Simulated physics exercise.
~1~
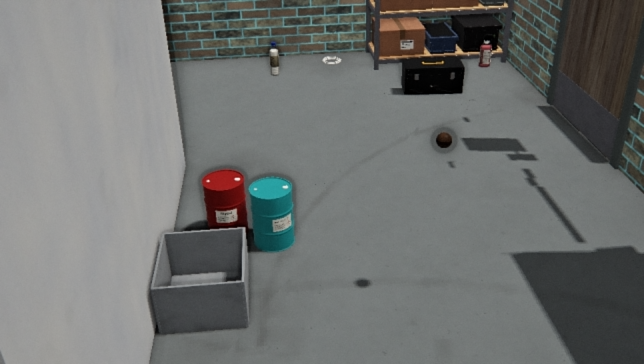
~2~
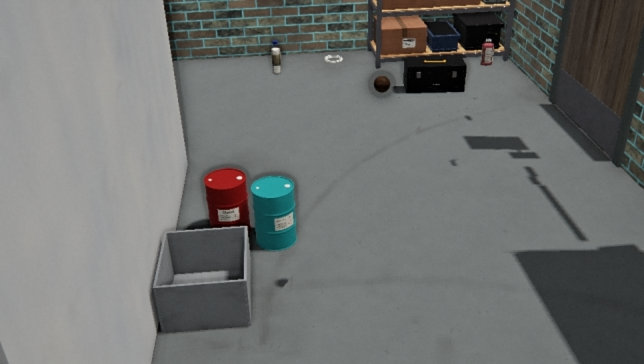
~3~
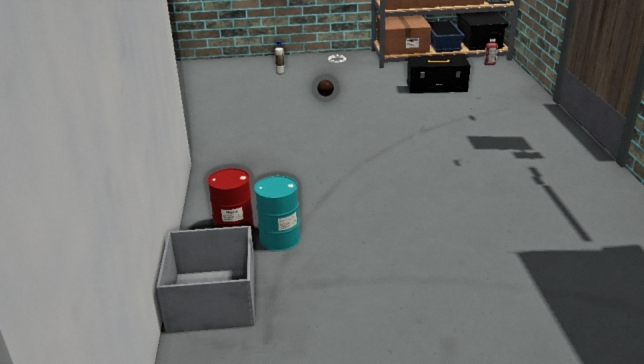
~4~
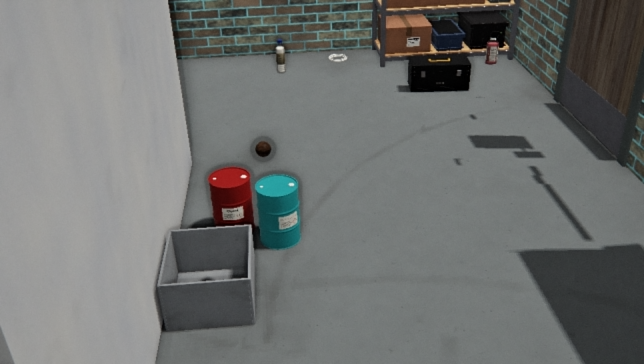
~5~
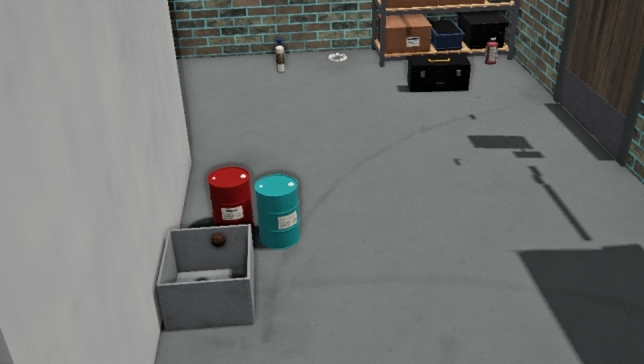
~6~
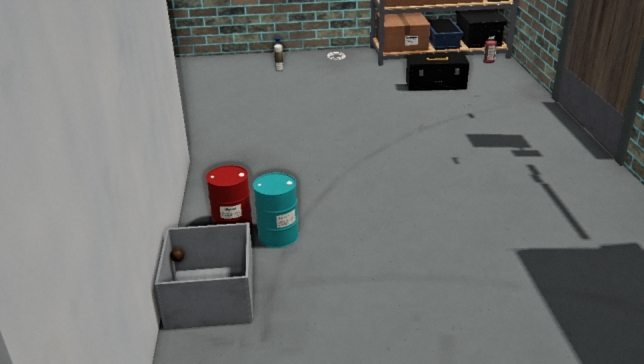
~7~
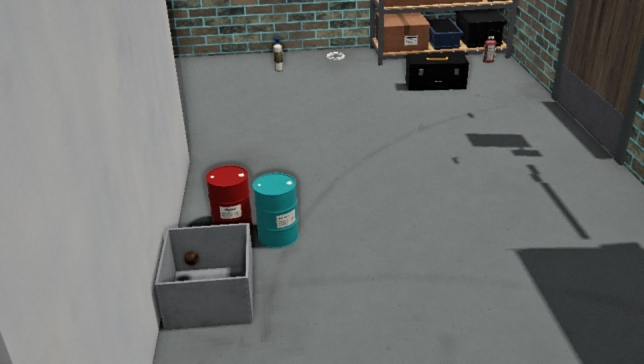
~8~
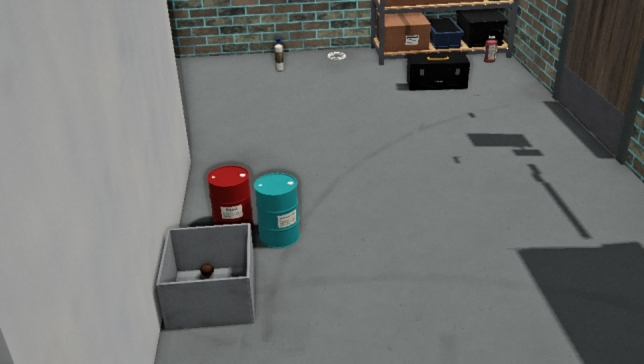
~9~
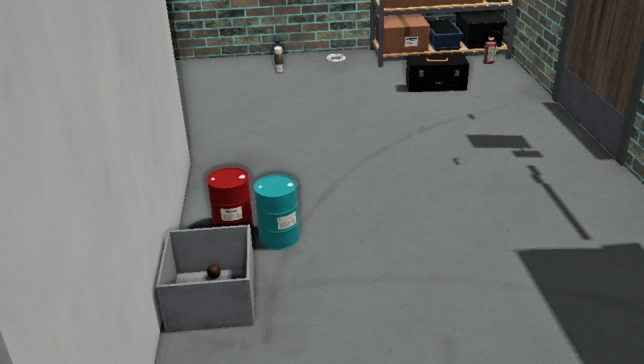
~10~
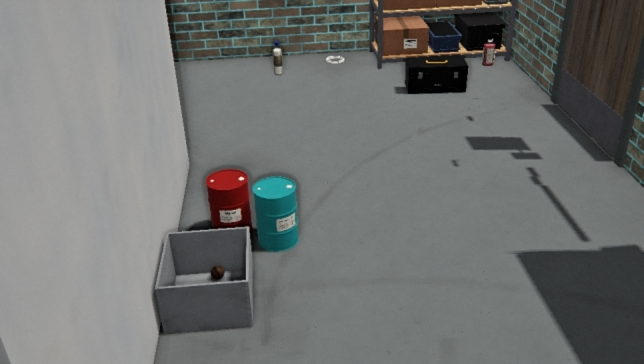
We see a small brown ball sail leftward across a garage-like room and come down into an open gray box beside a red and a turquoise canister, where it shifts left, then drifts back right and ends inside the box while both canisters stay put.
